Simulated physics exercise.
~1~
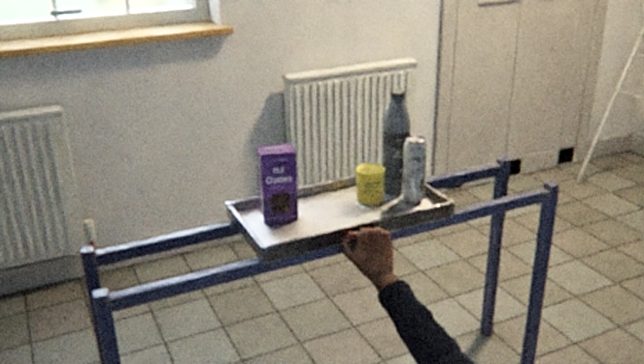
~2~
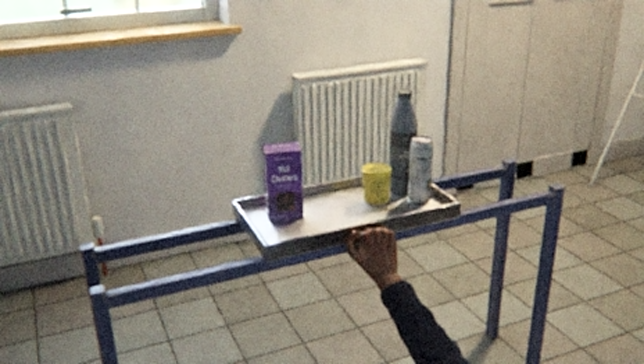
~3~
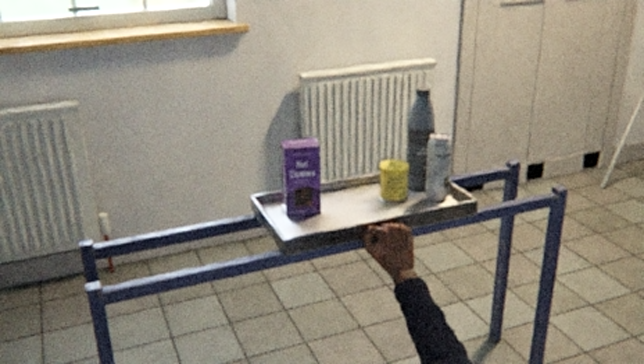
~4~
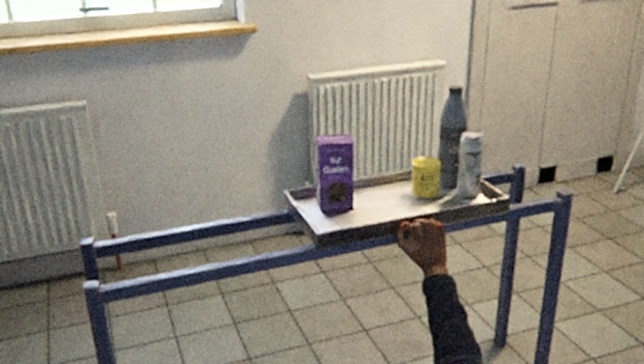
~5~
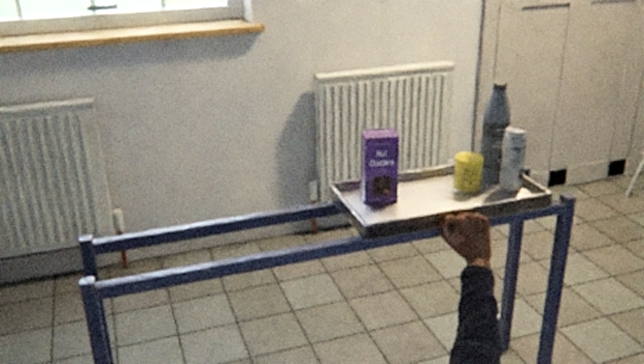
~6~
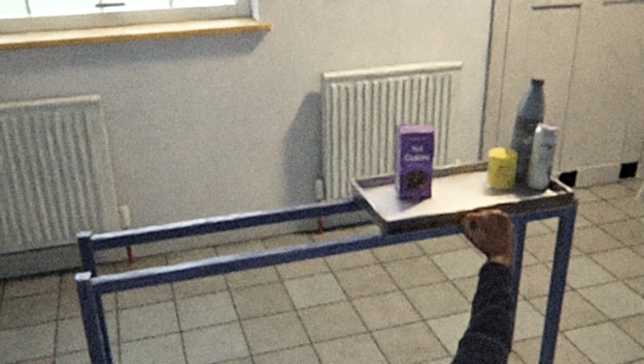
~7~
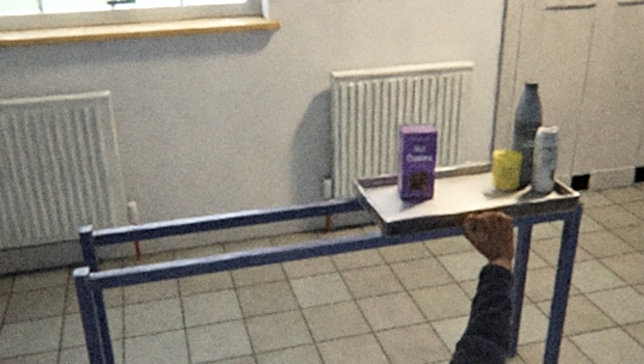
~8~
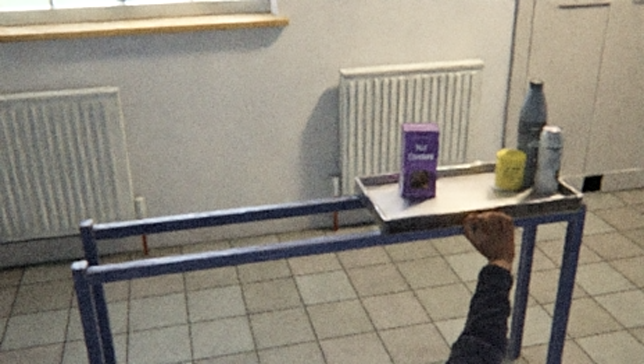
In a tiled room with radiators, a hand pushes a tray along a blue metal frame to the right, carrying a purple carton, a yellow tin, a grey bottle and a white can. The tray stops at the right end, with all four items still upright on it.
